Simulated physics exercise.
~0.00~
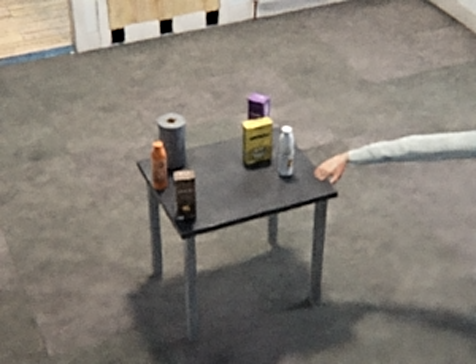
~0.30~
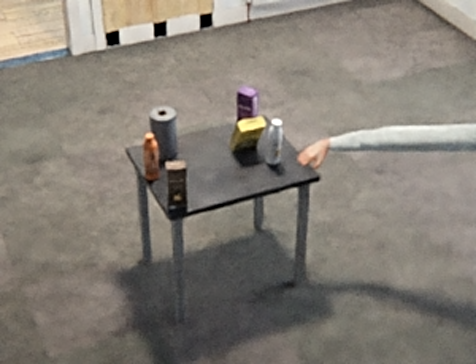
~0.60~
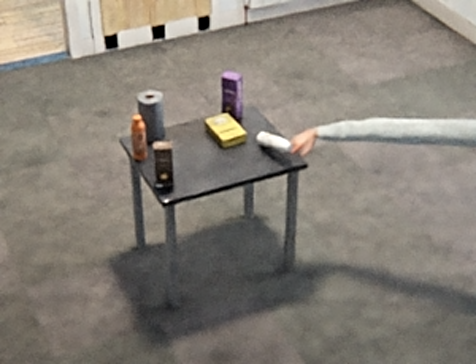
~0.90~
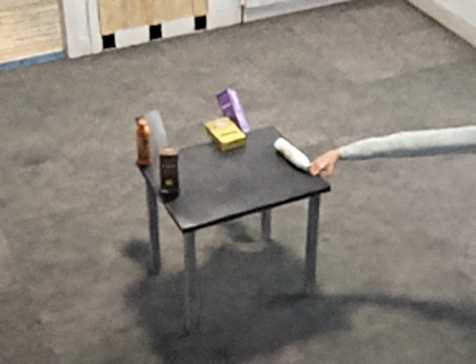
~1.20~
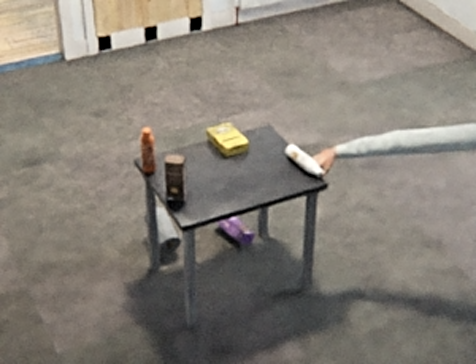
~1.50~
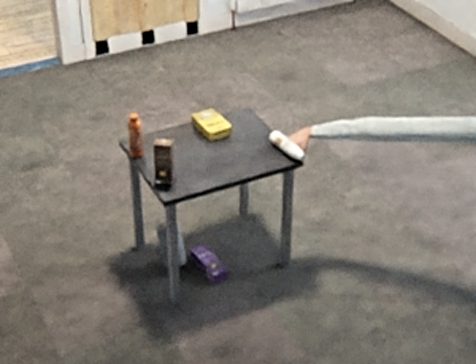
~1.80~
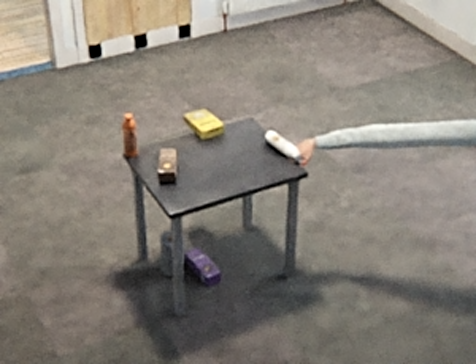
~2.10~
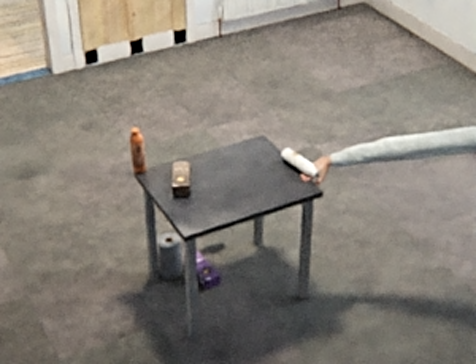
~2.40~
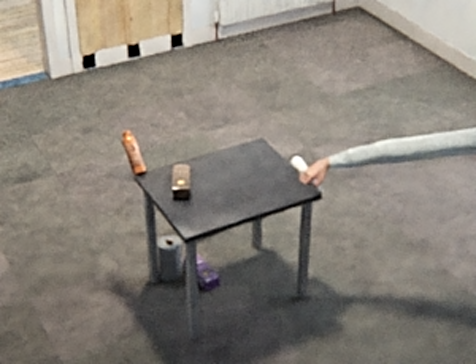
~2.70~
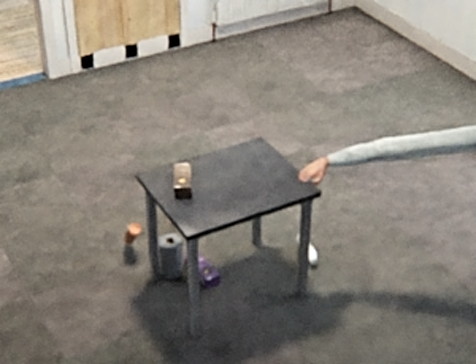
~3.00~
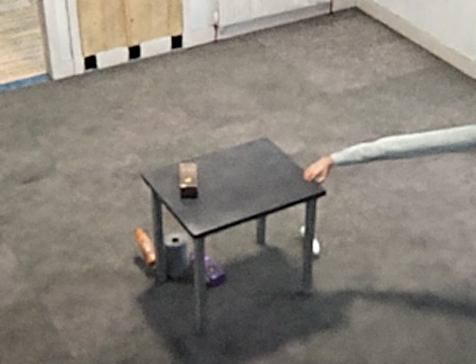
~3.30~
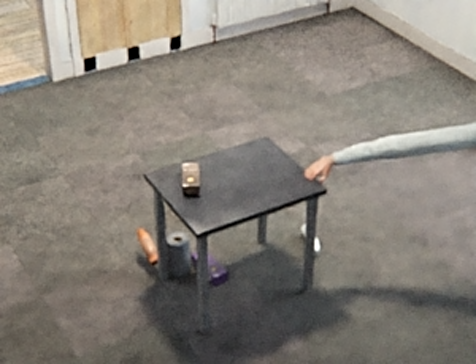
On grey carpet, a hand at a table's edge jerking it about, items toppling and falling until one brown packet remains.
